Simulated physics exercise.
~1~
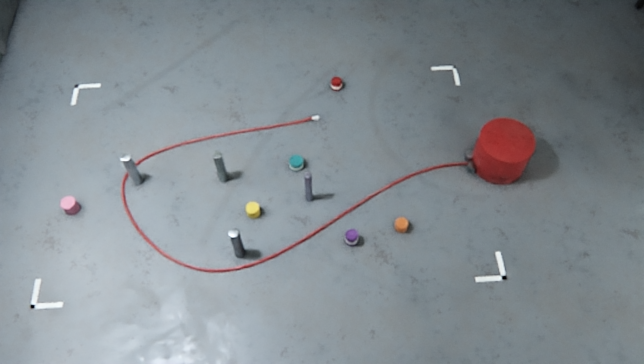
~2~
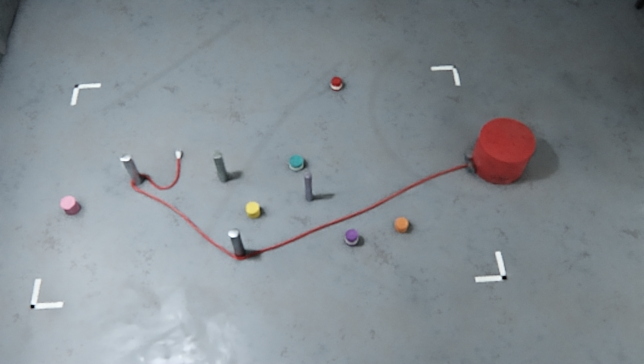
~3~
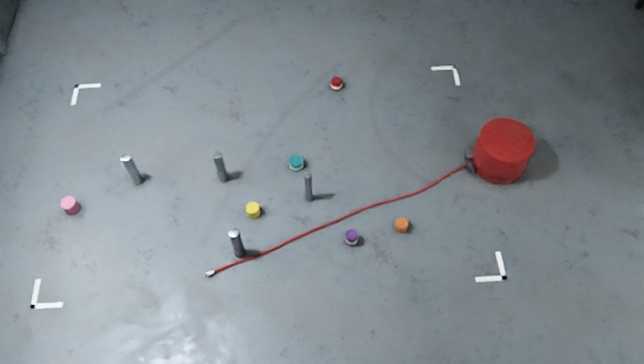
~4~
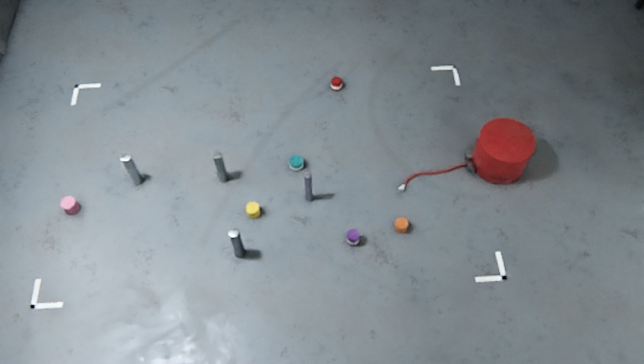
A red cord looped around grey posts among small coloured tubs slid back toward the large red reel on the right, its free end slipping past the posts until only a short length stuck out, while the tubs stayed essentially where they were.
